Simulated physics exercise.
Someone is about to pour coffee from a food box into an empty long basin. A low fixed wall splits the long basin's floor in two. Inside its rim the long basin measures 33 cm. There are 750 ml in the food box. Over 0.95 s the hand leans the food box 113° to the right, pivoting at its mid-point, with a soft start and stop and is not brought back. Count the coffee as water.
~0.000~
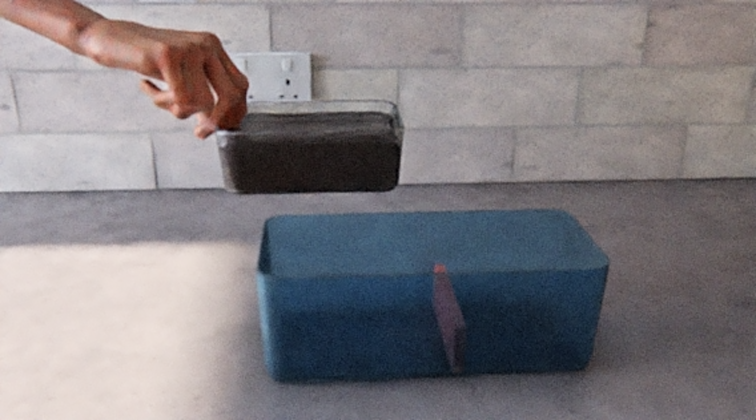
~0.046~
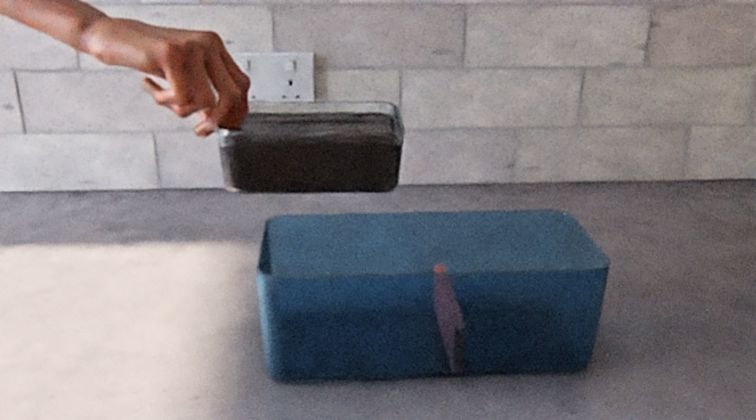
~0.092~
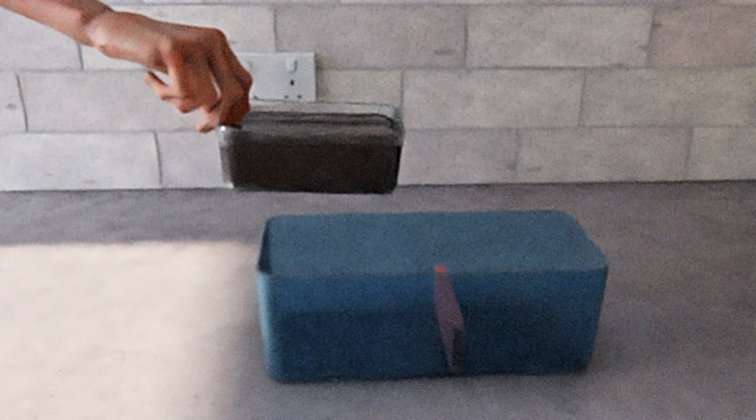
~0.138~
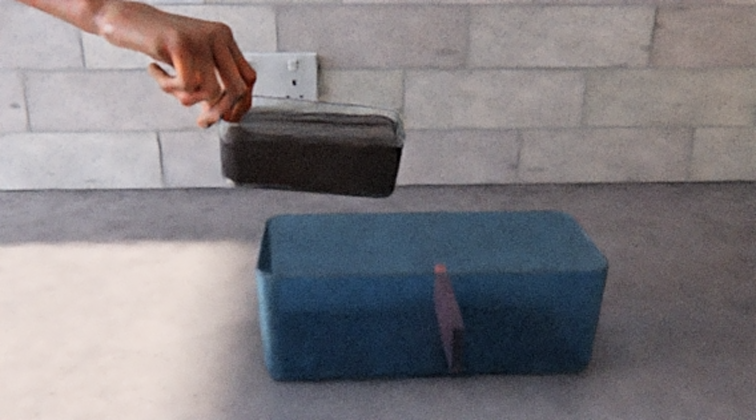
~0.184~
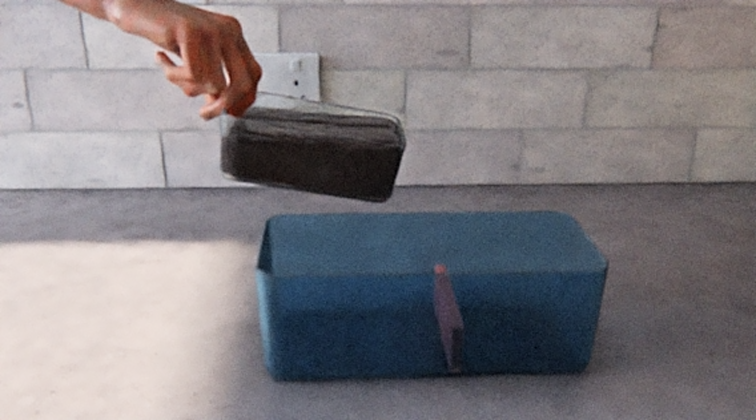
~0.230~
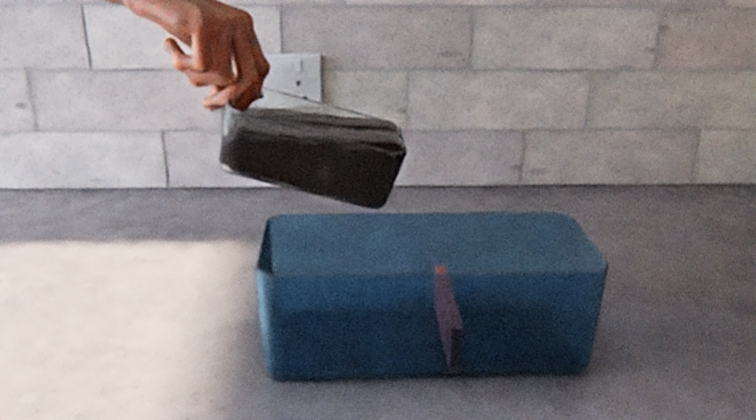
Hand tilting a clear container of dark liquid gradually to the right above a translucent blue basin on a grey countertop.
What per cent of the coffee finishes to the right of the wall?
About 46 per cent.
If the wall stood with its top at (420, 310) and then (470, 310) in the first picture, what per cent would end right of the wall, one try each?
In turn about 65 and 25 per cent.
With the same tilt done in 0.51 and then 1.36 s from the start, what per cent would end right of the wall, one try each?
In turn about 15 and 55 per cent.
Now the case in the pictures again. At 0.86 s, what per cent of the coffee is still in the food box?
Near 2 in a hundred.
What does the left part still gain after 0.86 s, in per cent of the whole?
Near 3 in a hundred.
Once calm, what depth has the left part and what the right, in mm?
Left about 14 mm, right about 20 mm.
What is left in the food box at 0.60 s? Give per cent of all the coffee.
Near 18 in a hundred.
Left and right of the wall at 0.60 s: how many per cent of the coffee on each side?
Left about 16, right about 32.
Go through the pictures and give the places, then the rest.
In the first frame, it leans 0°; its right rim is at (399, 117); the coffee meets the walls at (226, 126) and (395, 123); the long basin's rim runs from (261, 246) to (588, 238); the wall's top is at (449, 294).
In the second frame, it leans 1°; its right rim is at (399, 118); the coffee meets the walls at (226, 125) and (395, 124).
In the third frame, it leans 3°; its right rim is at (400, 121); the coffee meets the walls at (227, 123) and (396, 125).
In the fourth frame, it leans 6°; its right rim is at (401, 126); the coffee meets the walls at (229, 121) and (396, 127).
In the fifth frame, it leans 10°; its right rim is at (402, 133); the coffee meets the walls at (230, 120) and (400, 129).
In the sixth frame, it leans 16°; its right rim is at (402, 141); the coffee meets the walls at (232, 120) and (401, 136); 1 per cent is over the edge.
After 0.60 s the tilt is 79° and 18 per cent is still to pour, 16 is left of the wall and 31 right of it.
After 0.86 s the tilt is 111° and 2 per cent is still to pour, 45 is left of the wall and 46 right of it.
After 1.14 s the tilt is 113° and 0 per cent is still to pour, 48 is left of the wall and 46 right of it.
After 1.45 s the tilt is 113° and 0 per cent is still to pour, 48 is left of the wall and 46 right of it.
In the end 48 per cent lies left of the wall, 46 right of it and 6 outside.
